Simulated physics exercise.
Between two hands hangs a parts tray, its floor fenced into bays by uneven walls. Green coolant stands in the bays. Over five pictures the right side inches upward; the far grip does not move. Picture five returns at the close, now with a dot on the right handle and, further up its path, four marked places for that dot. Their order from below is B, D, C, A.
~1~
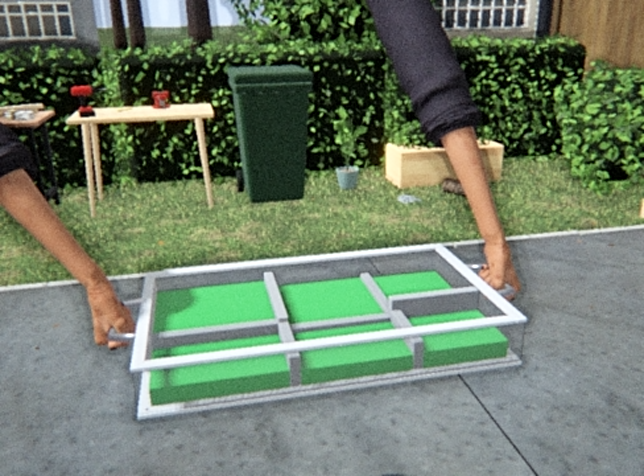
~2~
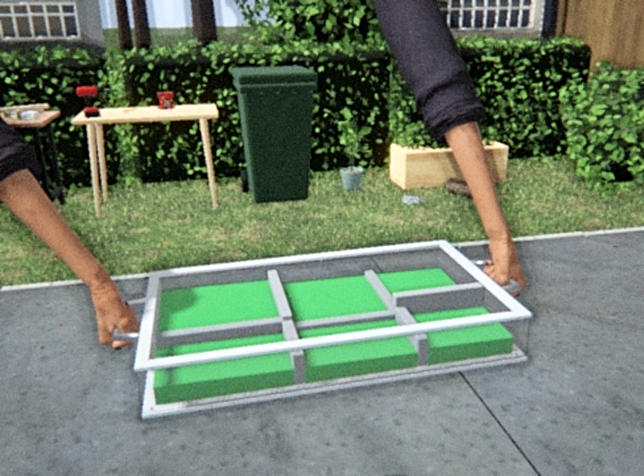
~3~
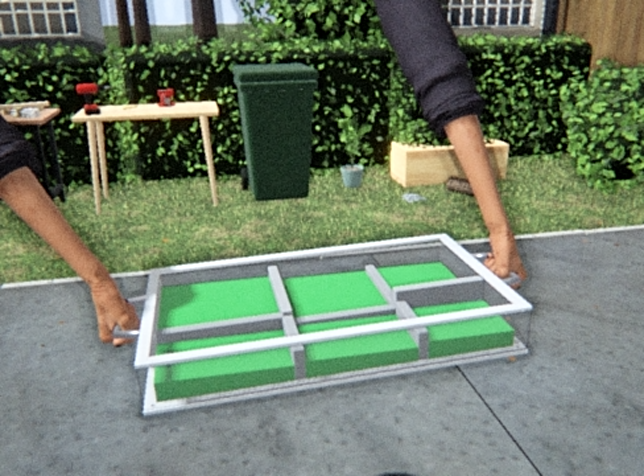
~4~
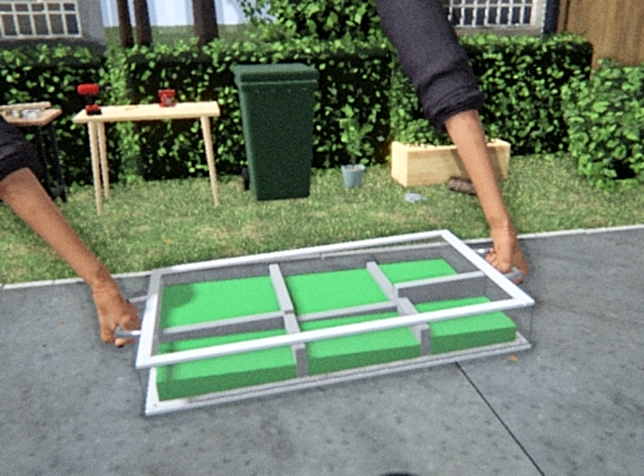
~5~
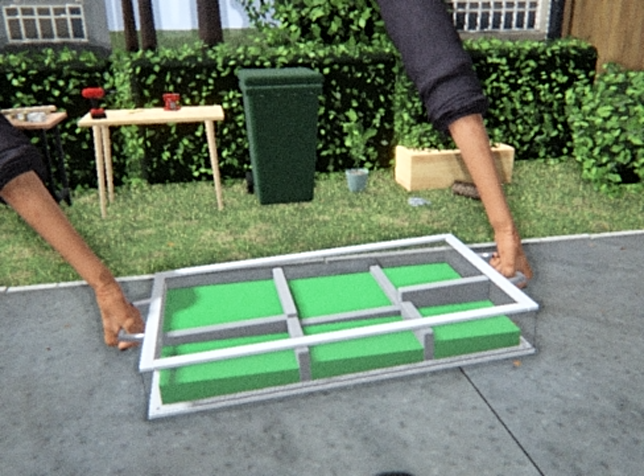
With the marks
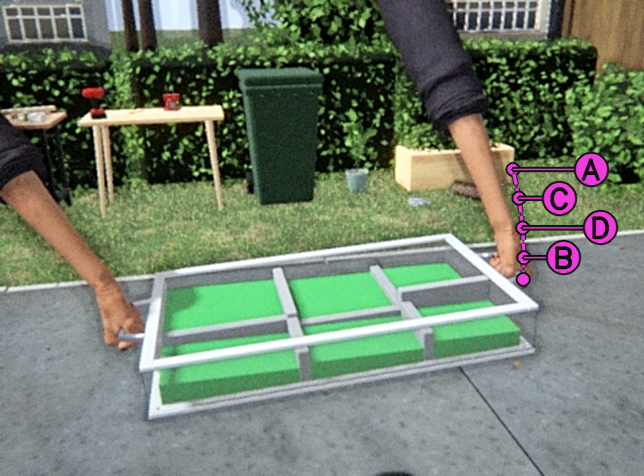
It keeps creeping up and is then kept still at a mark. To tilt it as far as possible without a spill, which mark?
Use stop C.
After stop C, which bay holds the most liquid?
That is the back left bay.
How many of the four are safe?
Three.
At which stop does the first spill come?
Here it is stop A.
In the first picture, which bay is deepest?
It is the back left one.
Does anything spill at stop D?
No, that is safe.
On the marked copy, A at (513, 169); B at (523, 257); C at (519, 198); D at (522, 227).
Choosing A, about 12 % goes over the rim.
Choosing B, nothing spills; the back left bay holds the most.
Choosing C, nothing spills; the back left bay holds the most.
Choosing D, nothing spills; the back left bay holds the most.
